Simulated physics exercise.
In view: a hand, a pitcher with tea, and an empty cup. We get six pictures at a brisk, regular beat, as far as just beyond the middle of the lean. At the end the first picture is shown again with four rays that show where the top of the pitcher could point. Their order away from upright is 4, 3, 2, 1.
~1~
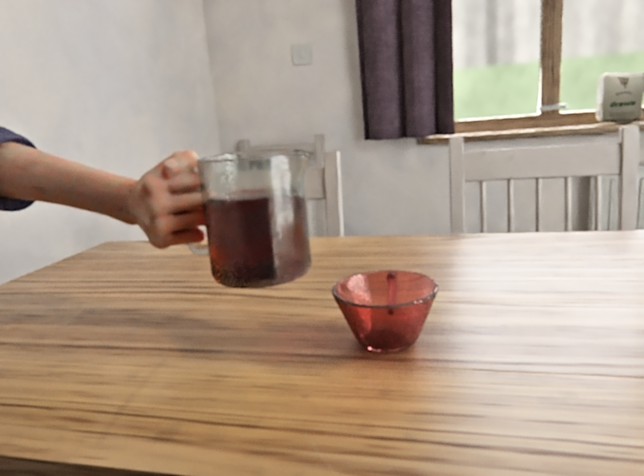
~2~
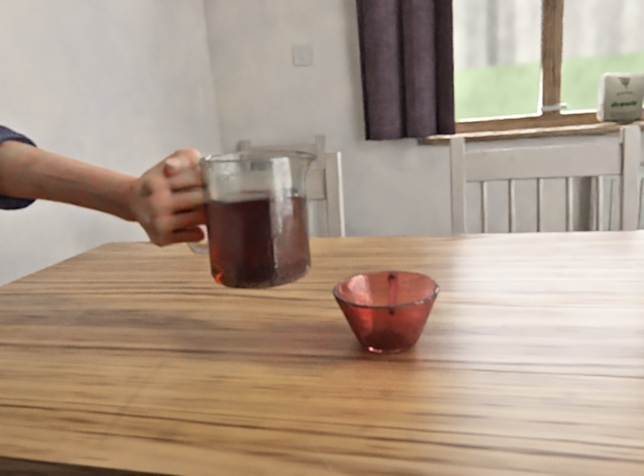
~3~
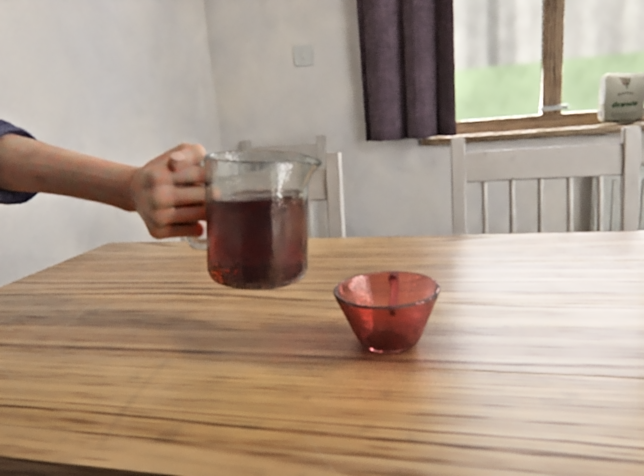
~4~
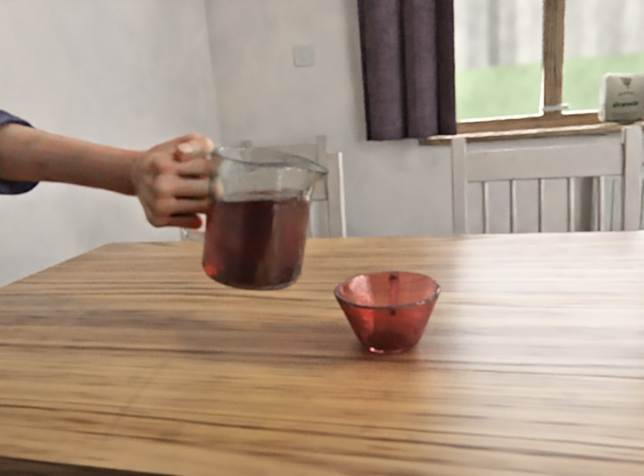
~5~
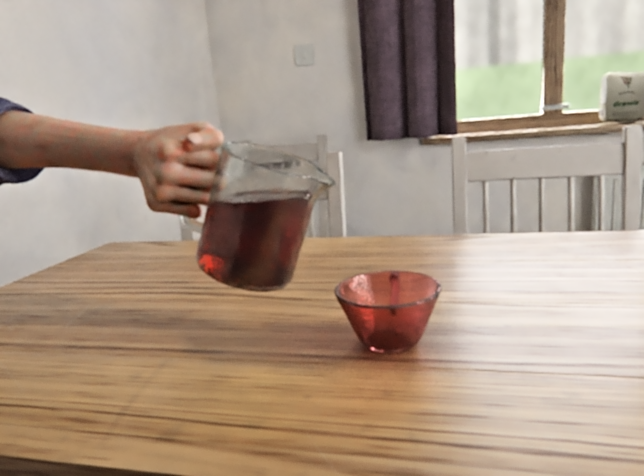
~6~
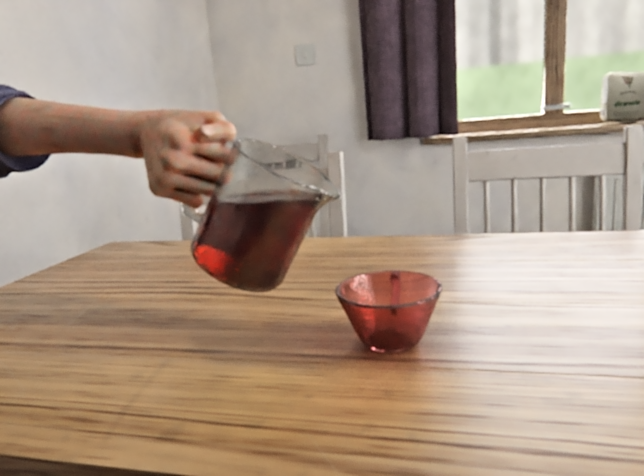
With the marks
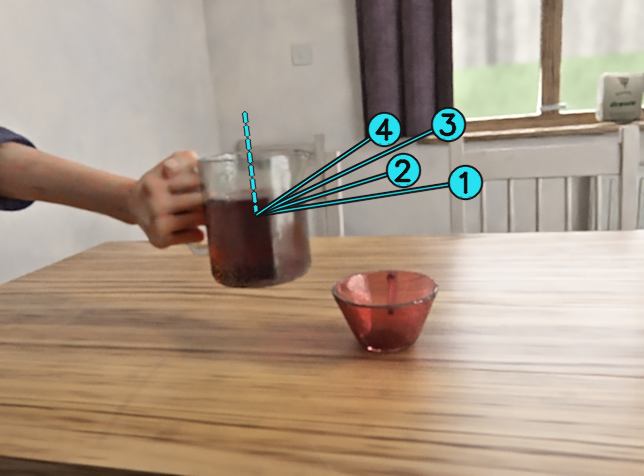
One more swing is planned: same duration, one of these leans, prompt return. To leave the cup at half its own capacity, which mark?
The best tilt is 4.
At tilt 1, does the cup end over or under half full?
Over half.
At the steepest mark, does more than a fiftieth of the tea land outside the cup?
Yes.
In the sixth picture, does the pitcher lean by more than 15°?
Yes, it does.
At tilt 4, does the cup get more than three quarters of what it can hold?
No, it does not.
On the marked copy, 1 at (448, 184); 2 at (386, 174); 3 at (432, 130); 4 at (369, 138).
With 1, the cup ends with about 85 % of what it can hold; 32 % of the tea is spilt.
With 2, the cup ends with about 71 % of what it can hold; 24 % of the tea is spilt.
With 3, the cup ends with about 59 % of what it can hold; 15 % of the tea is spilt.
With 4, the cup ends with about 50 % of what it can hold; 5 % of the tea is spilt.
